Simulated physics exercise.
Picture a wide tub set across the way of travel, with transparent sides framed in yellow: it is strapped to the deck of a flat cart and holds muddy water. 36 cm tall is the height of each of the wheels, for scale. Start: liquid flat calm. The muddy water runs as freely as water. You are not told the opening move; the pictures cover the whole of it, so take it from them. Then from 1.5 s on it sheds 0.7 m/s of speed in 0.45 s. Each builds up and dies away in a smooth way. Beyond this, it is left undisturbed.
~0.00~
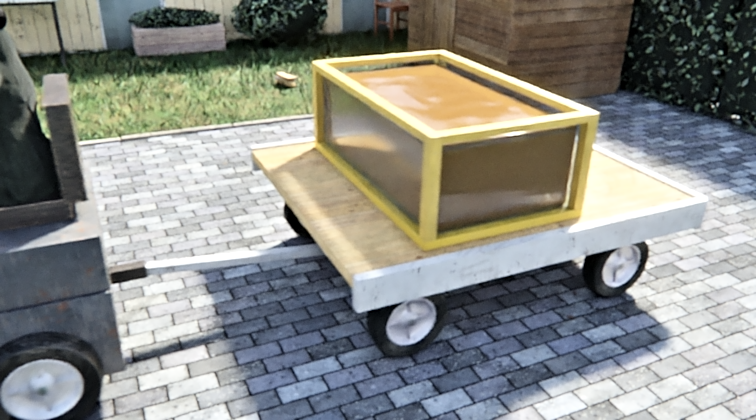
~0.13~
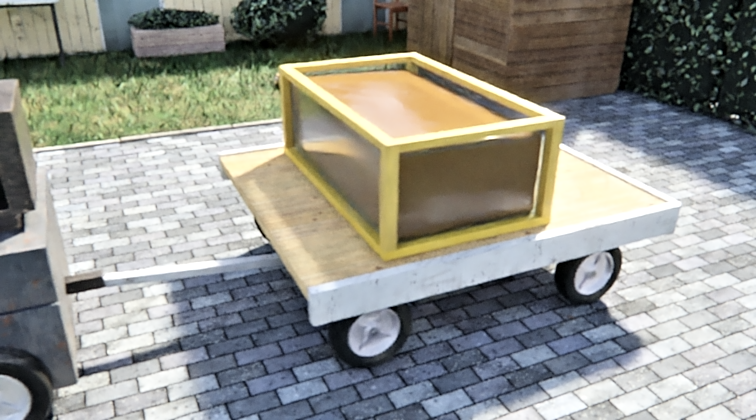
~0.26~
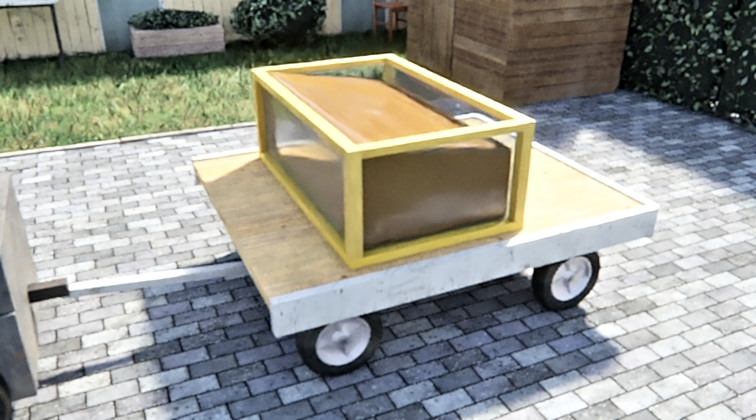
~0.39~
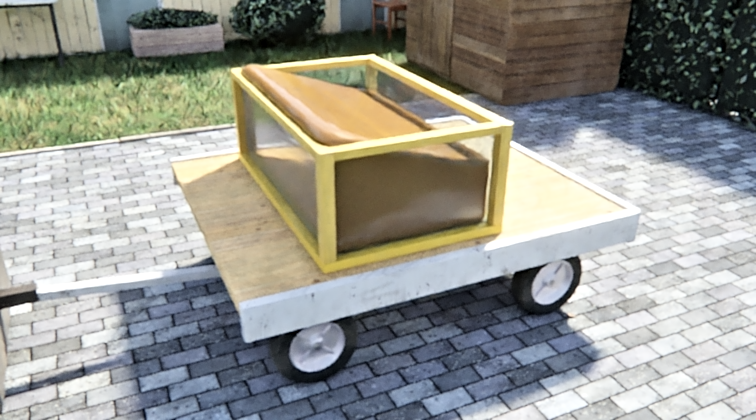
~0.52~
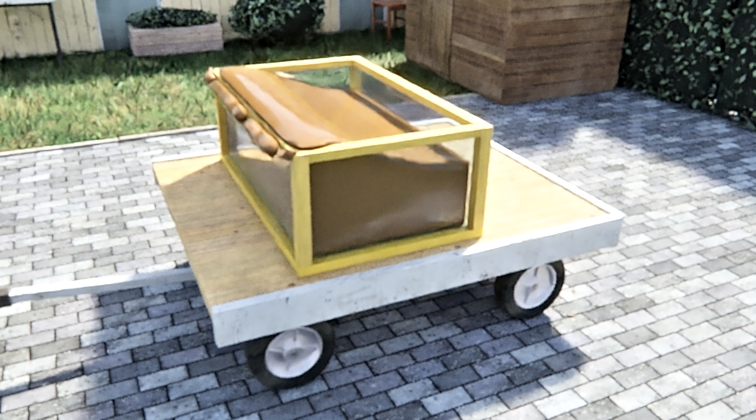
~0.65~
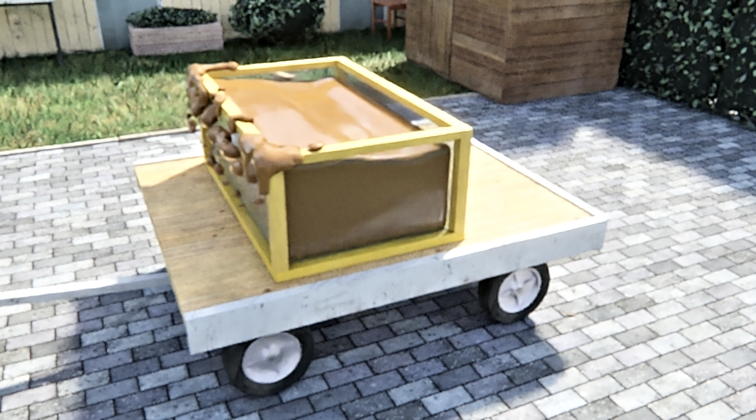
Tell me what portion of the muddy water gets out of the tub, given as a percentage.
A portion of about 2 per cent gets out.
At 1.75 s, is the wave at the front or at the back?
Forward end.
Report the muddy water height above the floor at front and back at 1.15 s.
The surface sits near 32 cm in front and near 42 cm at the rear.
By 1.15 s the surface is 31 cm up at the front and 41 cm at the back; 1 per cent is out, over the front.
By 1.75 s the surface is 39 cm up at the front and 32 cm at the back; 1 per cent is out, over the front.
By 2.45 s the surface is 34 cm up at the front and 40 cm at the back; 2 per cent is out, over the front.
By 4.93 s 2 per cent is out, over the front, 6 of 319 litres.
